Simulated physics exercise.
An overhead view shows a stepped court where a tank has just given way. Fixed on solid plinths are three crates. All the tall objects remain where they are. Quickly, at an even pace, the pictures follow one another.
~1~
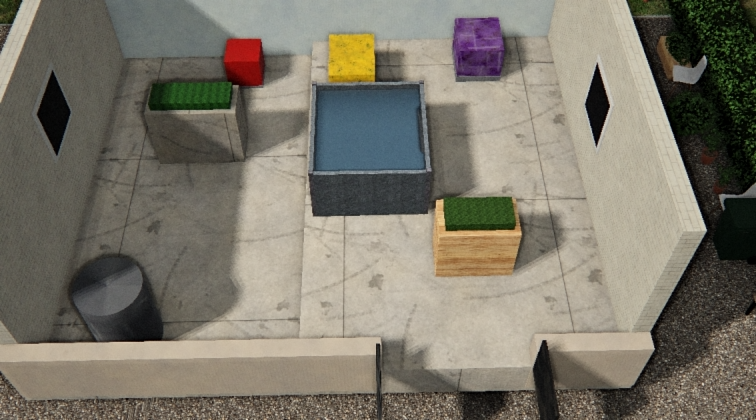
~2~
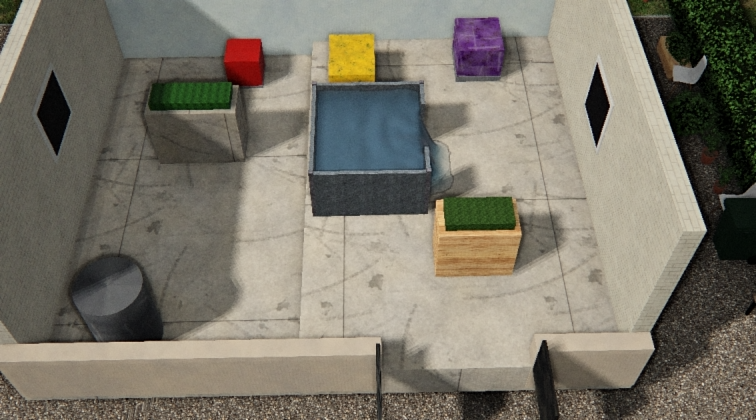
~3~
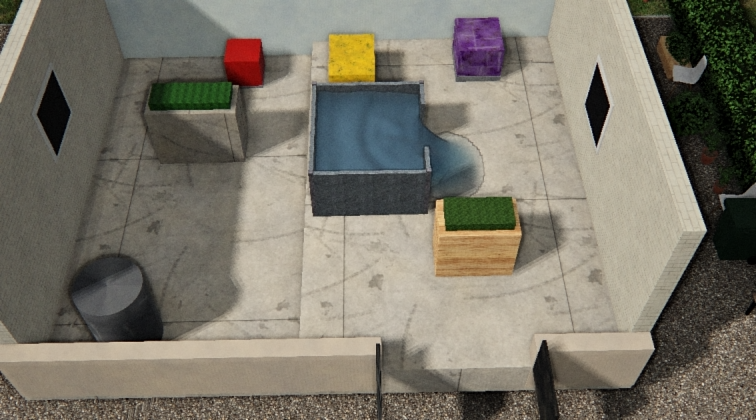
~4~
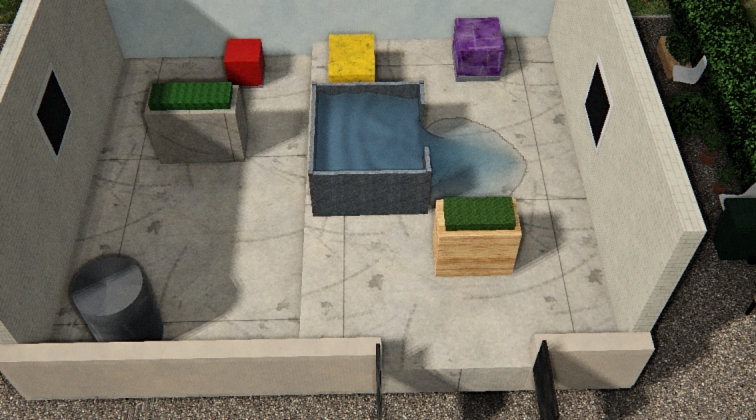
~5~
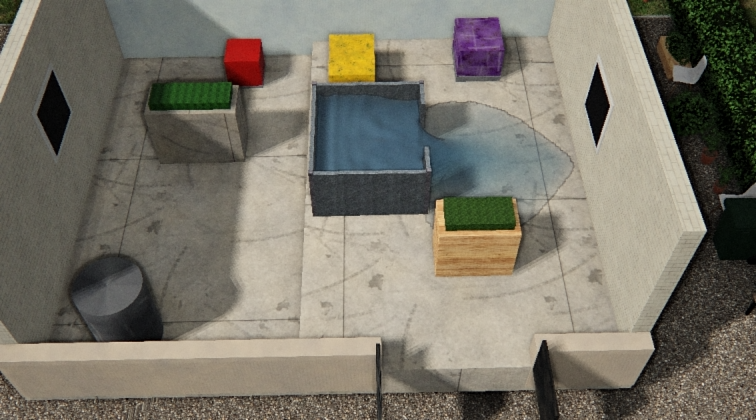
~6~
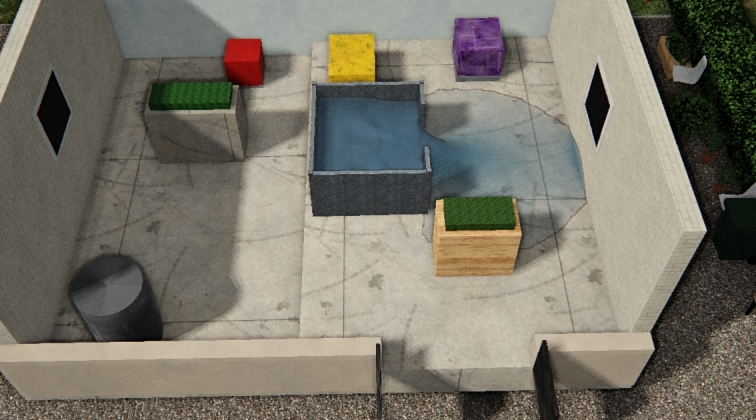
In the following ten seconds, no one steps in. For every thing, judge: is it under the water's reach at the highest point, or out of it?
Red crate: Within reach, so wet; purple crate: Within reach, so wet; yellow crate: Within reach, so wet.
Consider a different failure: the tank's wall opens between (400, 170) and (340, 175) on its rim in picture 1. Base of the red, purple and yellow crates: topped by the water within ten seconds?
Then the red crate gets flooded, the purple crate is untouched and the yellow crate is untouched.
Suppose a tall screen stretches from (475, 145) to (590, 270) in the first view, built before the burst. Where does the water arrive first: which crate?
The purple-painted one is first.
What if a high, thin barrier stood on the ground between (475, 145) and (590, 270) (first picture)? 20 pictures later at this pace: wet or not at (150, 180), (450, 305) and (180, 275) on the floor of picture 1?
Taking the three spots in order: Spared, soaked, soaked.
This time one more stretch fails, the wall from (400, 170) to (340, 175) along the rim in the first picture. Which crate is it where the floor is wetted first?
I say the one in red.
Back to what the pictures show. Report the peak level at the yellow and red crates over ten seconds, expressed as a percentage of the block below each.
Some 160 and 310 % respectively.
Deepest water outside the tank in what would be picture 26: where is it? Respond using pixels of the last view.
Somewhere around pixel (545, 64).
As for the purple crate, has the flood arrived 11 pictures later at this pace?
One by one: Purple reached.
A moment on, water covers 20 % of the floor; the red crate not reached, the purple crate water round its plinth, the yellow crate not reached.
Next, water covers 25 % of the floor; the red crate not reached, the purple crate water round its plinth, the yellow crate not reached.
Then, water covers 40 % of the floor; the red crate water round its plinth, the purple crate water round its plinth, the yellow crate water round its plinth.
Later, water covers 70 % of the floor; the red crate water round its plinth, the purple crate water round its plinth, the yellow crate water round its plinth.
In the end, water covers 95 % of the floor; the red crate was topped, the purple crate was topped, the yellow crate was topped.
